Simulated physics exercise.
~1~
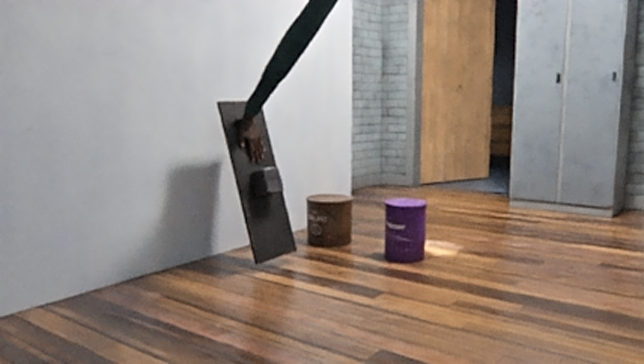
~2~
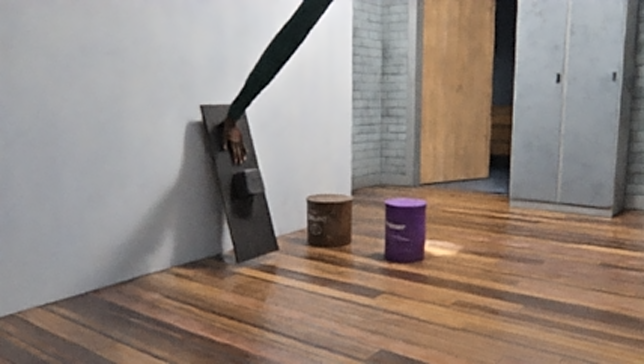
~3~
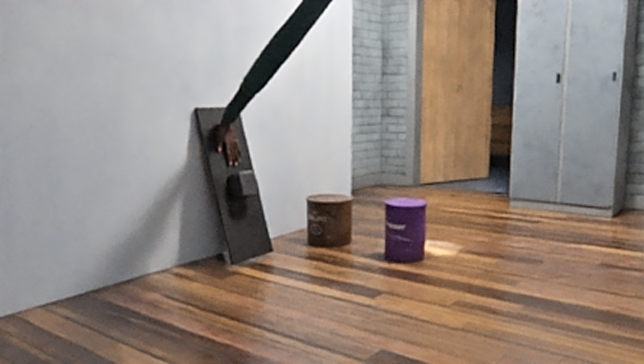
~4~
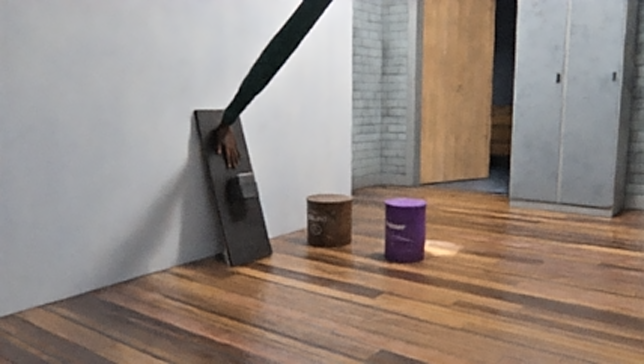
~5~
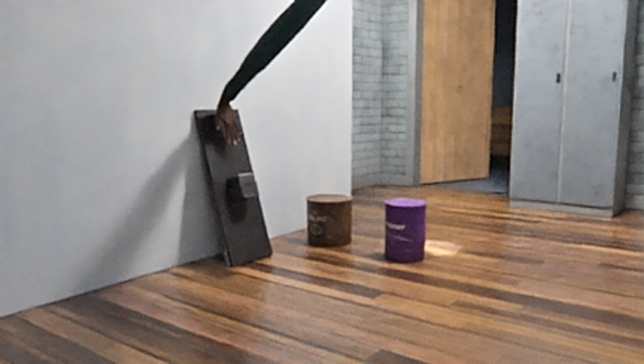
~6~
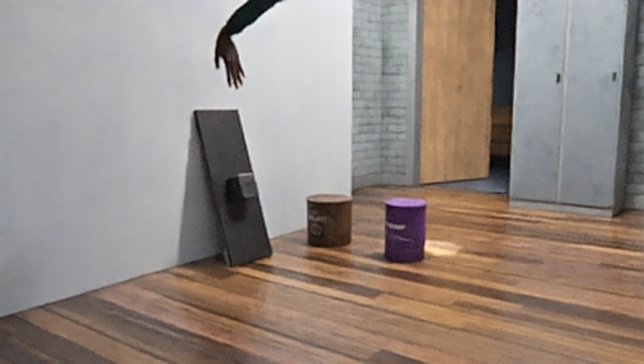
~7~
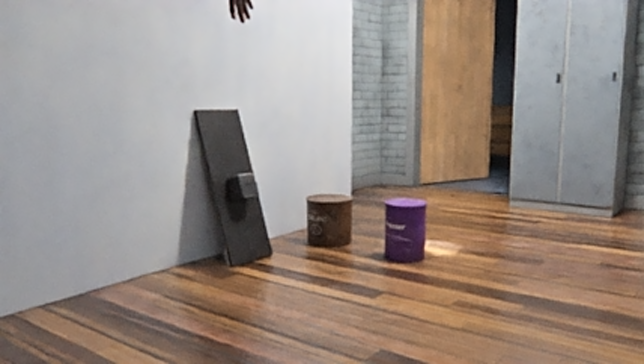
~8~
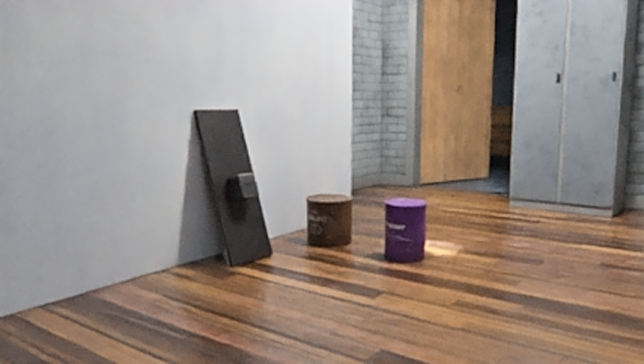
A black board is leaned against the wall by a hand, which withdraws, and stays up.
